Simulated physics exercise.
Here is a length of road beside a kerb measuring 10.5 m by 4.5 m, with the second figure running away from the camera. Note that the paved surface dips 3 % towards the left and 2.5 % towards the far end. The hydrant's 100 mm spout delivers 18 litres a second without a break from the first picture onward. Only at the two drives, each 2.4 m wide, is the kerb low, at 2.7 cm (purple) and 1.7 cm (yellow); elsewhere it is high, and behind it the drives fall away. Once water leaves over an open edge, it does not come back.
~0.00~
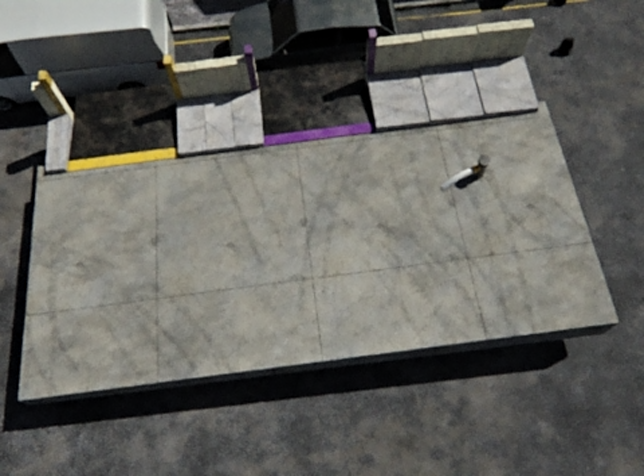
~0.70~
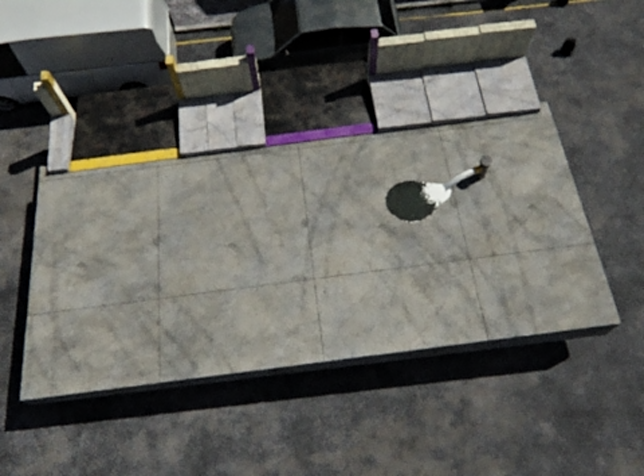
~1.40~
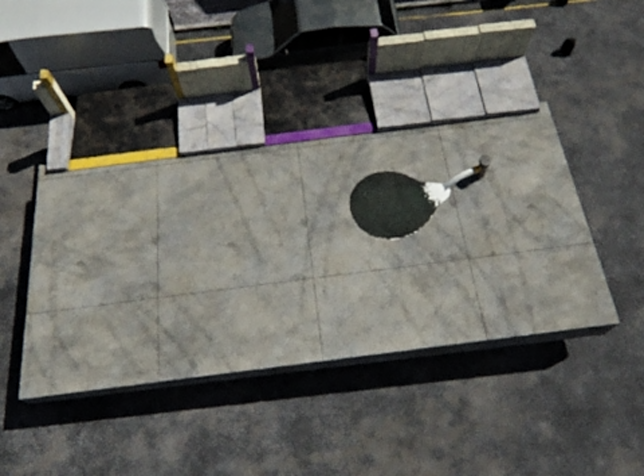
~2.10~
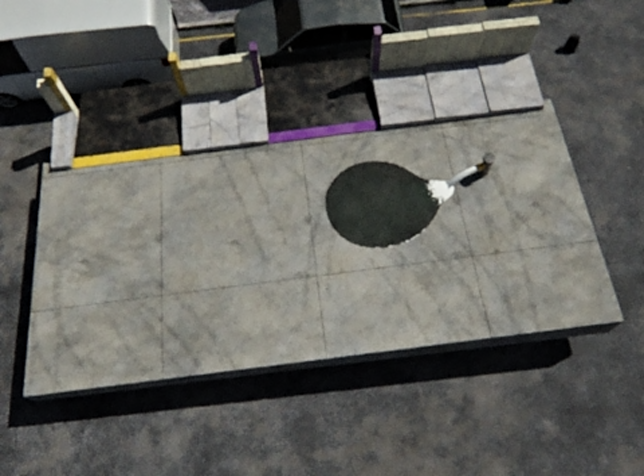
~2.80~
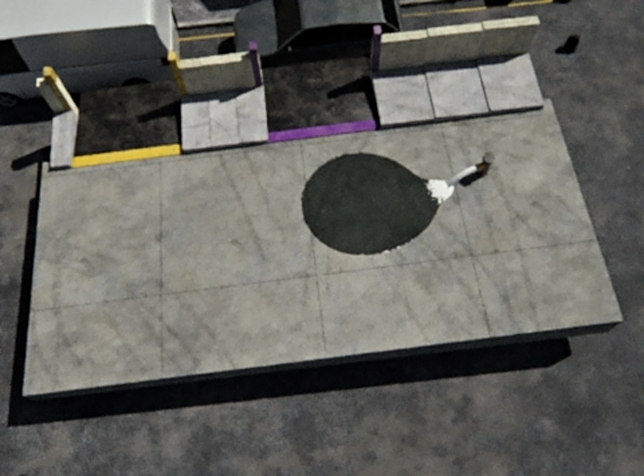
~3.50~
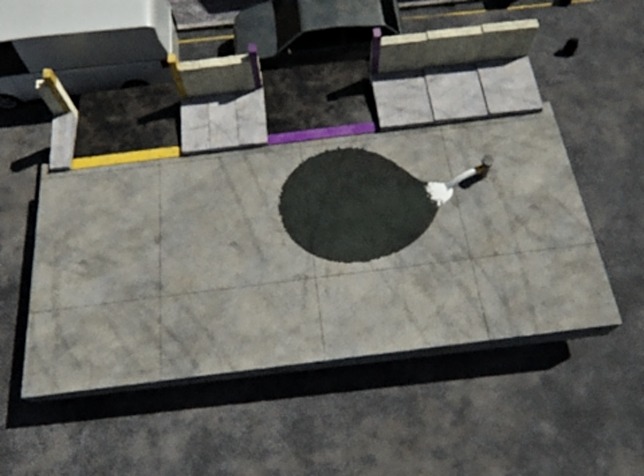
A wide grey paved slab lay beside a kerb with yellow and purple low edges, and white water gushed from a small spout near the right, spreading leftward into a steadily growing dark, rounded patch.
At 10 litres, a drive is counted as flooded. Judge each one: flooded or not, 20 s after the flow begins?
At the end, I expect the purple drive to fall below the threshold; I expect the yellow drive to break the threshold.
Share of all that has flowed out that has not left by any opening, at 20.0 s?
60 %.
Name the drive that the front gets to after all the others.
The yellow one.
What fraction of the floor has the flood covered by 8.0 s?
Wet fraction: Around 25 %.
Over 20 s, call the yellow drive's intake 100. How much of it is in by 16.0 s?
Fraction in by then: Approx. 55%.
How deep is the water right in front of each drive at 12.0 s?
Purple 1.4 cm, yellow 3.0 cm.
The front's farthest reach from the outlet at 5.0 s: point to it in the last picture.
The farthest wet point sits close to (241, 194).
After 5.0 s water covers 15 % of the floor and is deepest (4 cm) near (437, 193); purple drive 0.77 cm at the lowered kerb, 0 L in, yellow drive not reached.
After 8.0 s water covers 25 % of the floor and is deepest (4 cm) near (437, 193); purple drive 1.4 cm at the lowered kerb, 0 L in, yellow drive not reached.
After 12.0 s water covers 30 % of the floor and is deepest (4 cm) near (437, 193); purple drive 1.4 cm at the lowered kerb, 0 L in, yellow drive 2.9 cm at the lowered kerb, 5 L in.
After 16.0 s water covers 30 % of the floor and is deepest (4 cm) near (437, 193); purple drive 1.4 cm at the lowered kerb, 0 L in, yellow drive 3 cm at the lowered kerb, 22 L in.
After 20.0 s water covers 30 % of the floor and is deepest (4 cm) near (437, 193); purple drive 1.4 cm at the lowered kerb, 0 L in, yellow drive 3 cm at the lowered kerb, 39 L in.
